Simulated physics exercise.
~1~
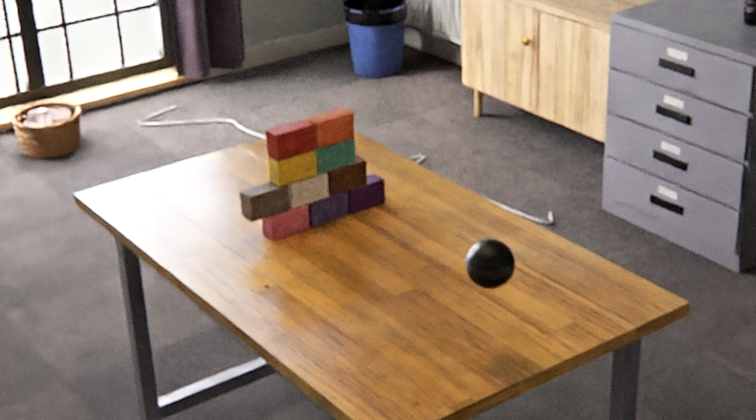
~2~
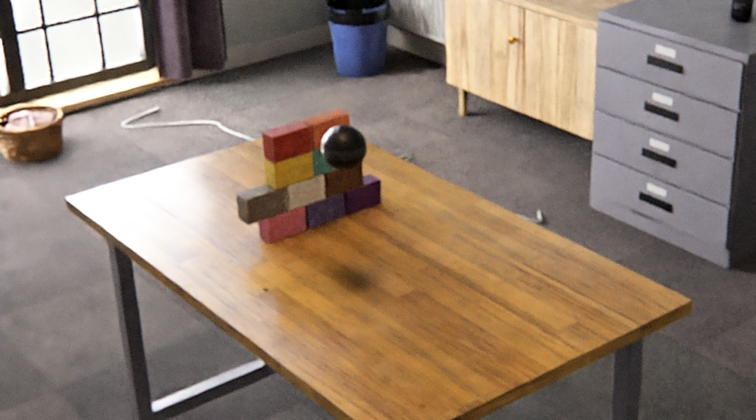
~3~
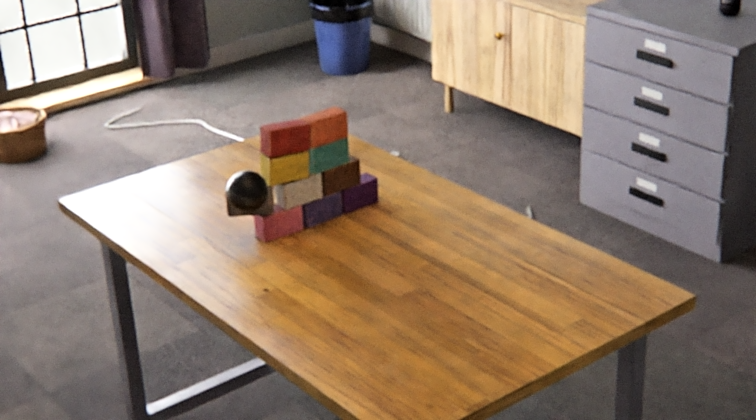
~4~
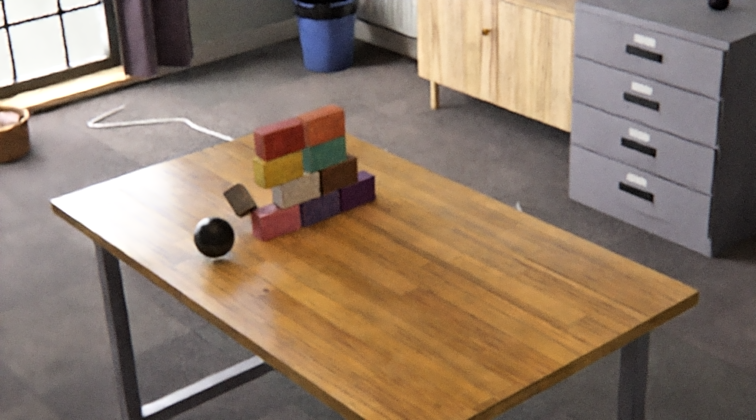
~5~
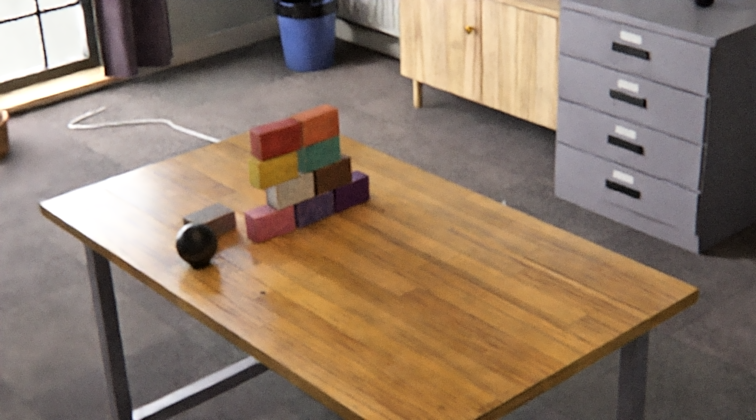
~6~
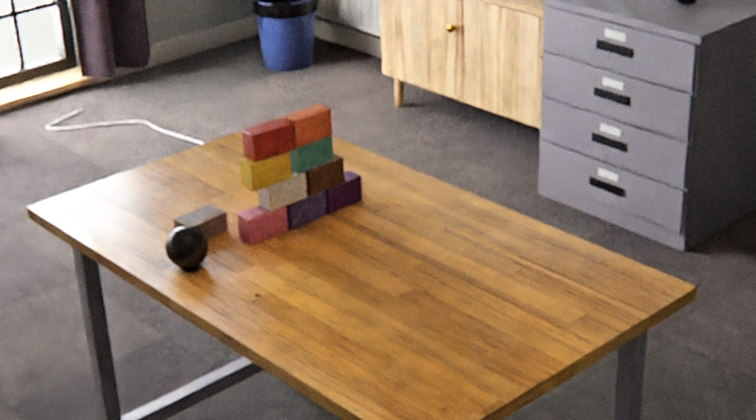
At first, a shiny black ball hangs in the air over the right side of a wooden table, where colourful blocks stand stacked in a small wall. The ball flies left toward the stack, passing in front of the upper blocks, then reaches the grey block jutting out at the left end. The grey block tips away from the wall as the ball drops toward the tabletop. The block falls onto the table while the ball moves slightly farther left. In the end, the ball sits beside the fallen grey block, and the other blocks remain stacked.
